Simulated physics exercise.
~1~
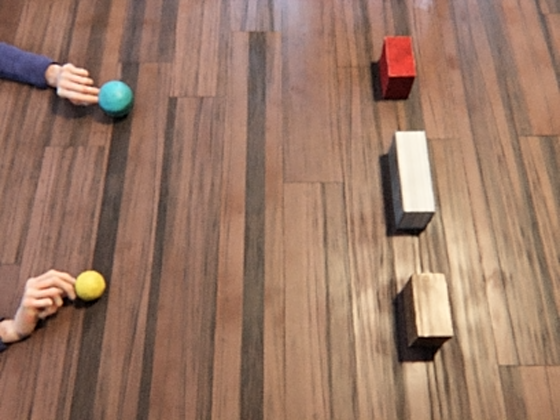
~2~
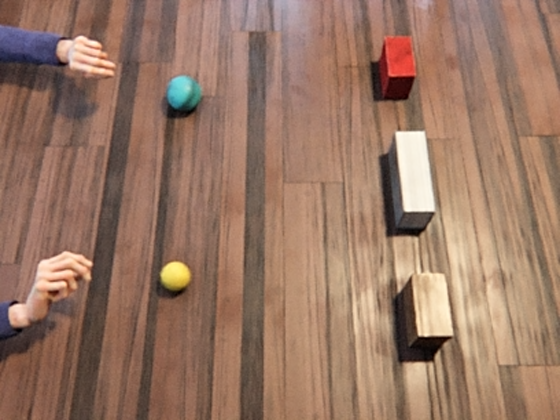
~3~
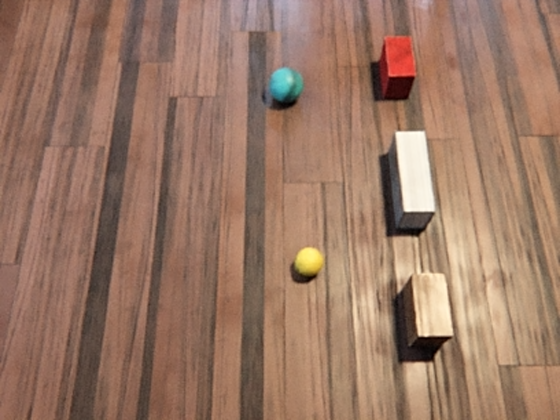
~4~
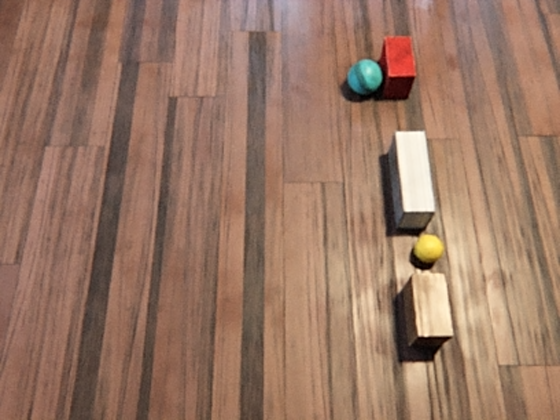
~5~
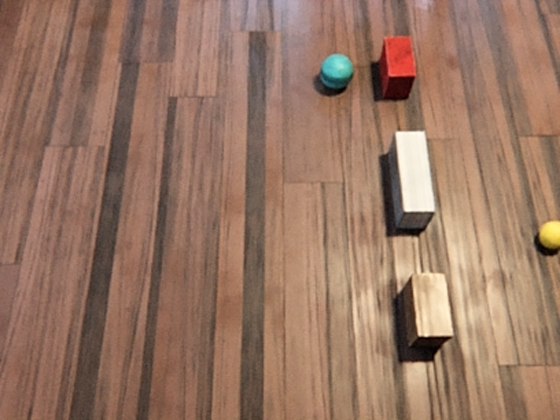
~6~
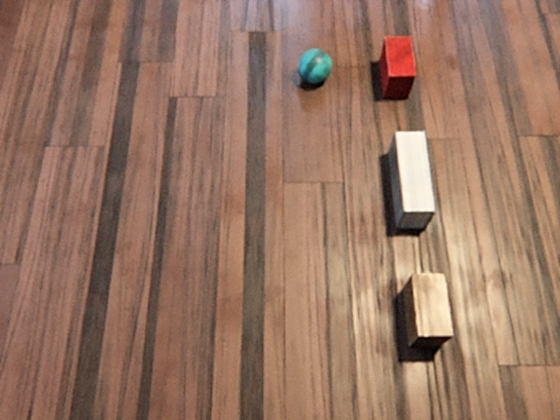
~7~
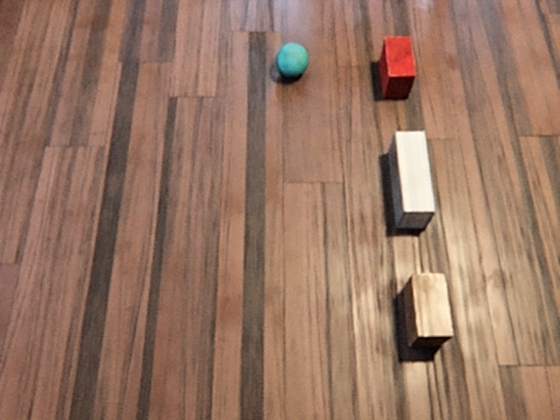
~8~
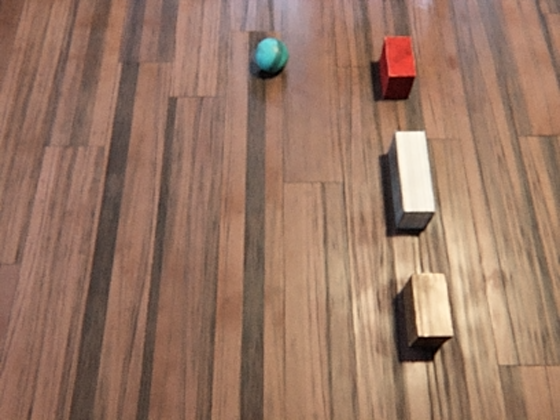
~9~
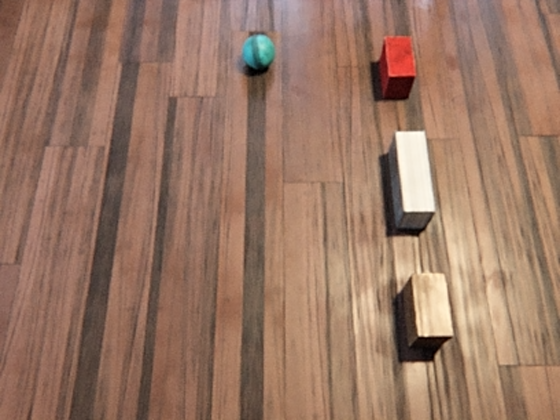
Two hands rolled a turquoise ball and a smaller yellow ball to the right across a wooden floor; the turquoise one bumped the red block and rolled slowly back left, while the yellow one slipped between the lower two blocks and out of view.
